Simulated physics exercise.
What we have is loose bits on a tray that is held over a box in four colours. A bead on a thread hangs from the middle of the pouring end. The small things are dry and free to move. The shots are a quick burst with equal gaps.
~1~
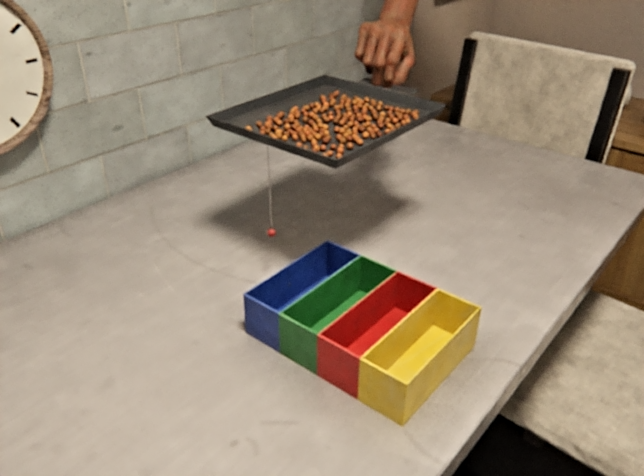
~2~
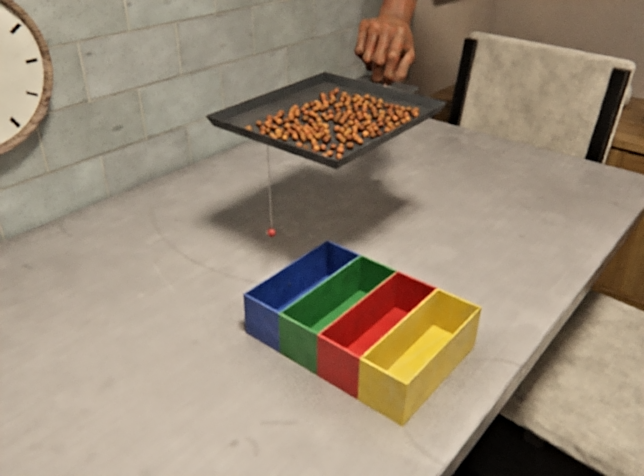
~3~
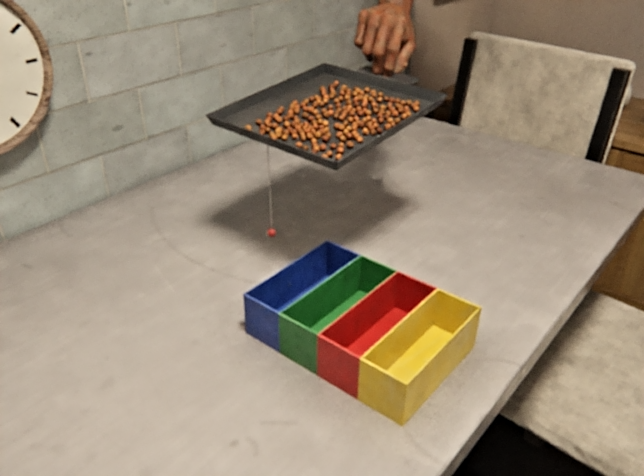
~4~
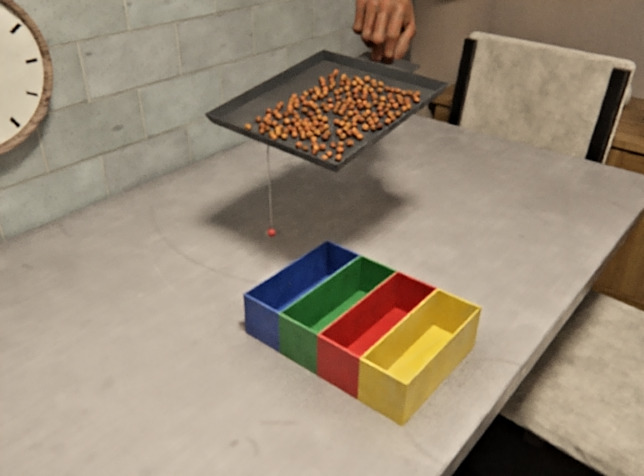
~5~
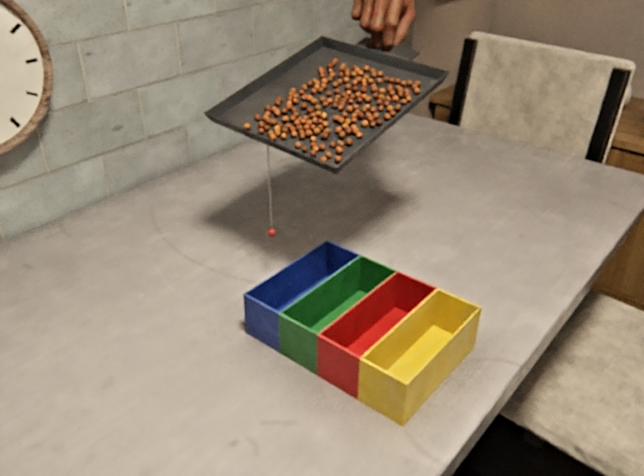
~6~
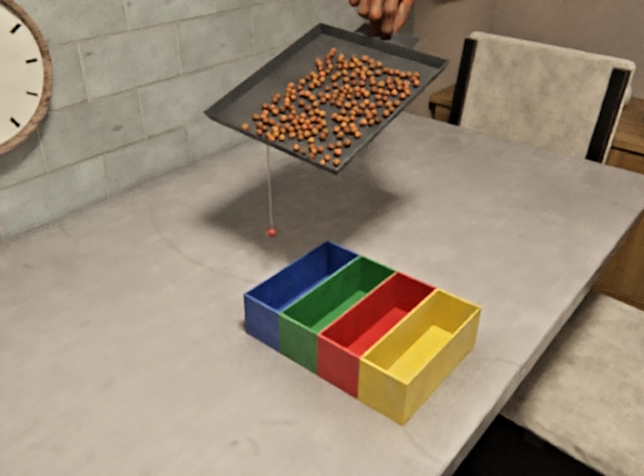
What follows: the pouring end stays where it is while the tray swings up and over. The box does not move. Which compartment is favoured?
The blue one ends fullest.
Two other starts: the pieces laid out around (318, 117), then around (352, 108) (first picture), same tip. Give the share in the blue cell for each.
First some 50, then 60 per cent.
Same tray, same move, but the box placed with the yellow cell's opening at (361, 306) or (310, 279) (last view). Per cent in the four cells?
Near 100 % and 90 %.
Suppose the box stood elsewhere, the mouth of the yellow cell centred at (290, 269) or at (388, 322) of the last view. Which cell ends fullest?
The first try: Yellow. The second: The green cell.
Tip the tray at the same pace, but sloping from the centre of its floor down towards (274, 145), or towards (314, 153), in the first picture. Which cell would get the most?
First that blue cell, then the cell in blue.
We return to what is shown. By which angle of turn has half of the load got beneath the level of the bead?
Roughly 90°.
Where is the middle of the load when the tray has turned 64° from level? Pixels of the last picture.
Close to (306, 158).
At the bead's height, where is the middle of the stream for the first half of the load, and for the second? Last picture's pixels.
Early half (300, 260), late half (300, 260).
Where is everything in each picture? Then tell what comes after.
In the first frame, corners of the pouring end at (212, 115) and (336, 157), level; middle of the load at (336, 121), cereal balls; bead on its thread at (272, 233); blue cell at (262, 319); green cell at (298, 340); red cell at (338, 363); yellow cell at (382, 388).
In the second frame, corners of the pouring end at (212, 115) and (336, 157), level; middle of the load at (336, 120).
In the third frame, corners of the pouring end at (212, 114) and (336, 159), tipped barely, lowest at the right corner; middle of the load at (336, 116).
In the fourth frame, corners of the pouring end at (211, 113) and (335, 161), tipped a little, lowest at the right corner; middle of the load at (336, 111).
In the fifth frame, corners of the pouring end at (210, 112) and (335, 163), tipped a little, lowest at the right corner; middle of the load at (335, 106).
In the sixth frame, corners of the pouring end at (209, 111) and (335, 166), tipped clearly, lowest at the right corner; middle of the load at (333, 102), a small part on the move; blue cell at (262, 319); green cell at (298, 340); red cell at (338, 363); yellow cell at (382, 388).
Soon, tray tipped steeply; about two thirds on the tray; a small part in the blue cell; a stray few in the green cell; about a quarter falling or outside the box.
A while on, tray tipped past a quarter turn; about half in the blue cell; about a quarter in the green cell; about a third falling or outside the box.
Towards the end, tray tipped past a quarter turn; about half in the blue cell; about a quarter in the green cell; a stray few in the red cell; about a quarter falling or outside the box.
Finally, tray tipped past a quarter turn; about half in the blue cell; about a quarter in the green cell; a stray few in the red cell; none in the yellow cell; about a quarter outside the box.
